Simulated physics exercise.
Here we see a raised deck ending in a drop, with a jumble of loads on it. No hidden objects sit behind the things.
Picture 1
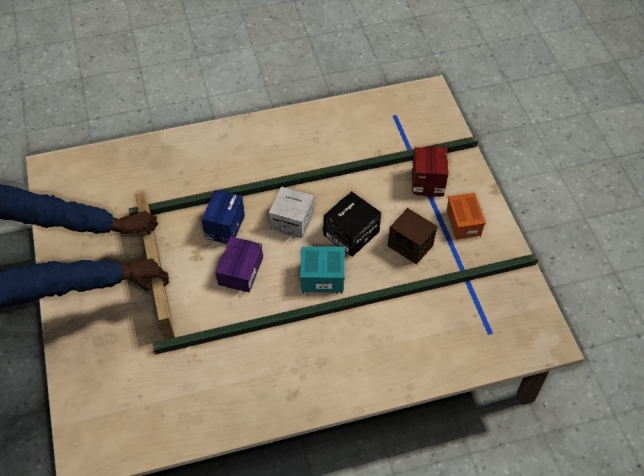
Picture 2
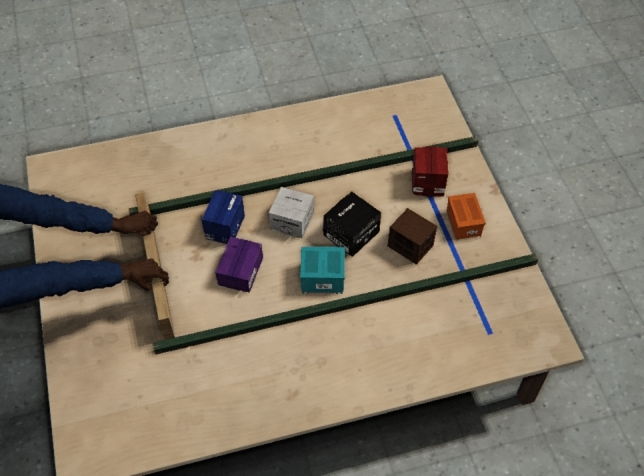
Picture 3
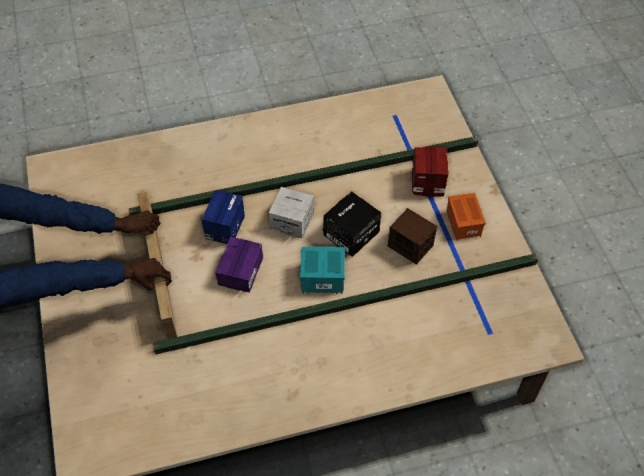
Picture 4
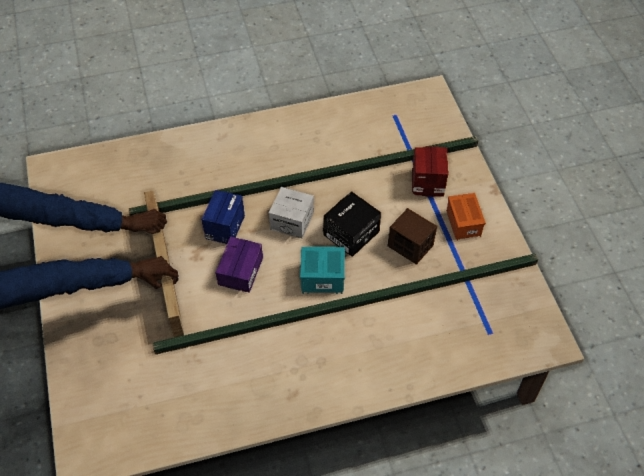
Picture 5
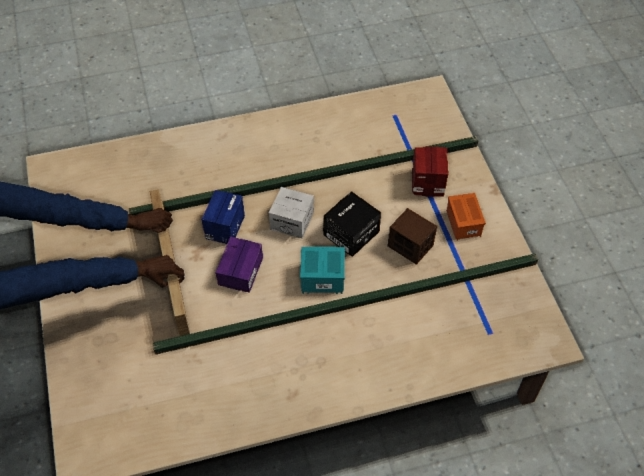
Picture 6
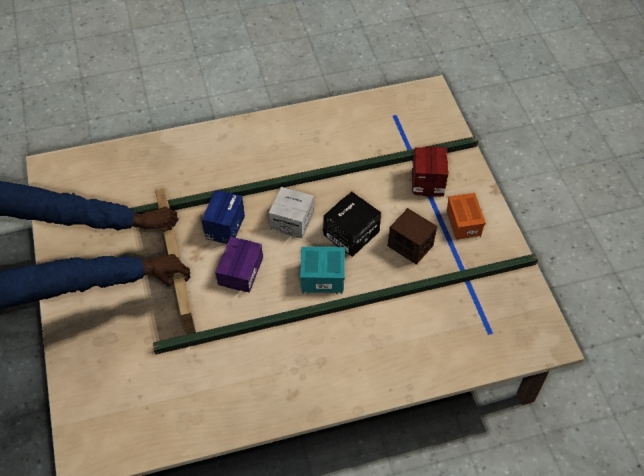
Two hands slide a wooden plank slightly right toward colored boxes, which stay still.
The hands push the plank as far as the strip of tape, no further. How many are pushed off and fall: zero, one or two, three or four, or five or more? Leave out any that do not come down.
The ones going over the edge come to a single one or a pair, I'd say.
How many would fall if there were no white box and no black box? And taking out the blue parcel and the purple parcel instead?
The counts: 1 and 1.
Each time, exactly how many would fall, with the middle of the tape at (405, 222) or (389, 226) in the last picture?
It would be 0 and 0.
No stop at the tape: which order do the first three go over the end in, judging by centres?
Order: Orange tote, red parcel, black box.
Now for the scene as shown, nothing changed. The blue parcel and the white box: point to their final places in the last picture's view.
Near (434, 161) and (473, 178).
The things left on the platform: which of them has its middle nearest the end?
The foremost one is the red parcel.
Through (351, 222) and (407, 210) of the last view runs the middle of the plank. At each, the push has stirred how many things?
6 and 8.
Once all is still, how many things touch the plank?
It's 3.
Early on, none off yet; orange tote at rest near (465, 217); red parcel at rest near (430, 172); brown crate at rest near (412, 236).
Finally, the number that fall off is one or two; lost, orange tote.
